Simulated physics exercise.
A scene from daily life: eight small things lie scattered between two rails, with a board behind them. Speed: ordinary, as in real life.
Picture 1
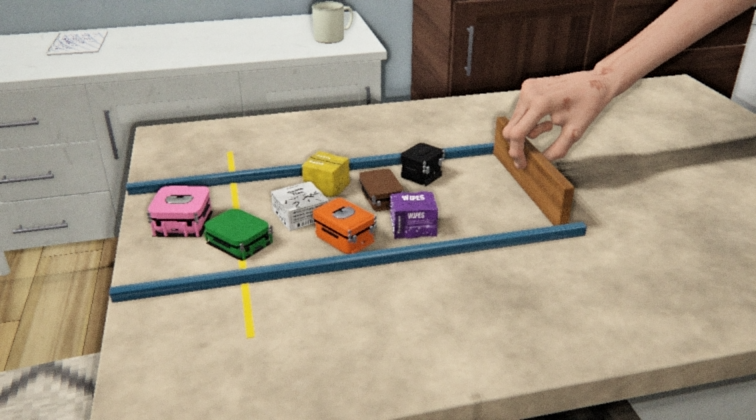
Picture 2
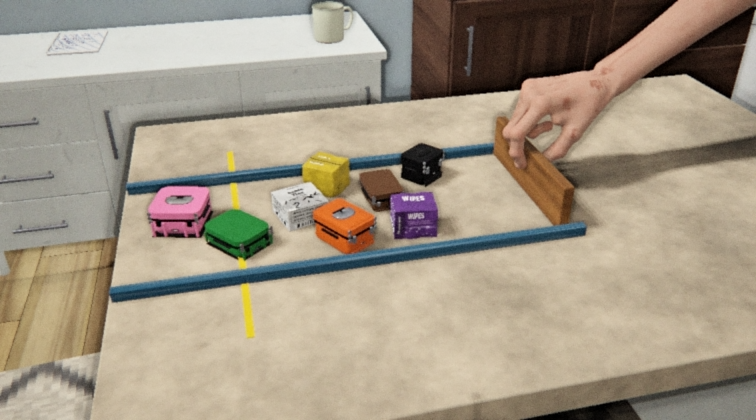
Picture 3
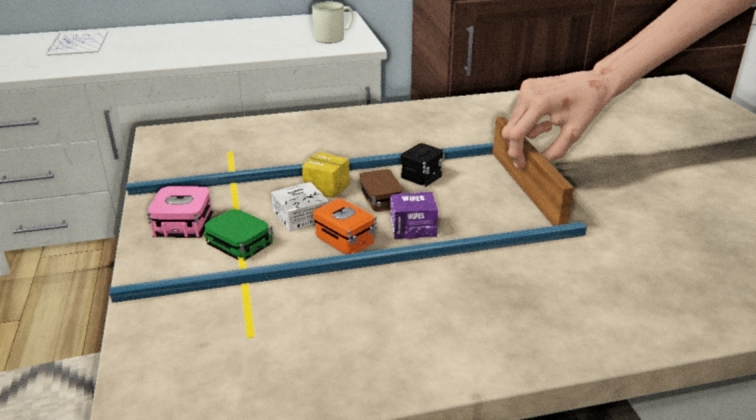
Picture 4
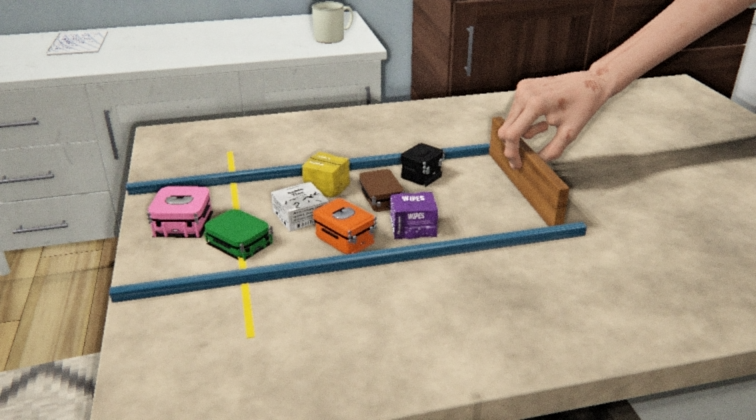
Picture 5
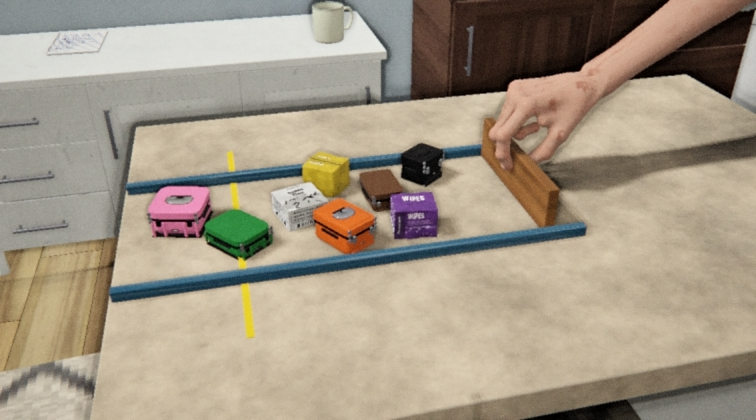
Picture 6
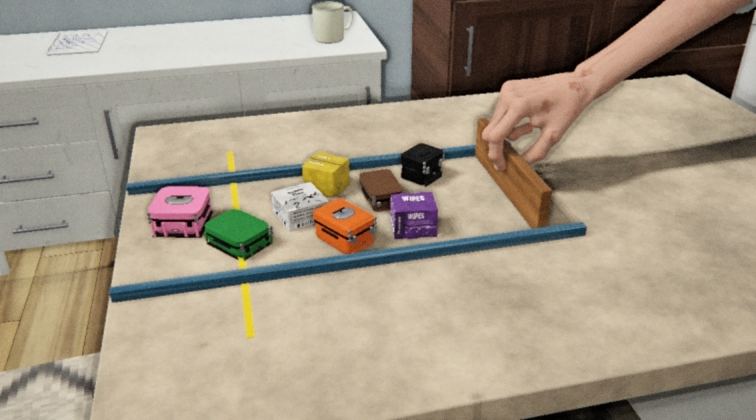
A hand held a wooden board upright at the right end of two blue rails, then slid it slightly left, while the eight small colourful boxes and cases scattered between the rails stayed still.
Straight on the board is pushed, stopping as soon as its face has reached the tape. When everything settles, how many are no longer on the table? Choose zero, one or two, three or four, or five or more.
When everything settles, zero are no longer on the table.
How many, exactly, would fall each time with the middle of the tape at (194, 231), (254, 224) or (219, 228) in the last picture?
First 2, then 0, then 2.
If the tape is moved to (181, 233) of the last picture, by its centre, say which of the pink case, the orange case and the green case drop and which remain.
The pink case topples down; the orange case topples down; the green case topples down.
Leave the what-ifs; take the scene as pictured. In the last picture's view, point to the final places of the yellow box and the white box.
First at (176, 186); second at (179, 218).
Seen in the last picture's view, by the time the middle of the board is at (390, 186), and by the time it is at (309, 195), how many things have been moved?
At the one place 5, at the other 8.
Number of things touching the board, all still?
It's 3 of them.
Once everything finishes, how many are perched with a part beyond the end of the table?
My count gives 2.
Early on, none off yet; pink case at rest near (181, 212); green case at rest near (238, 235); white box at rest near (300, 206).
Finally, the number that fall off is zero.
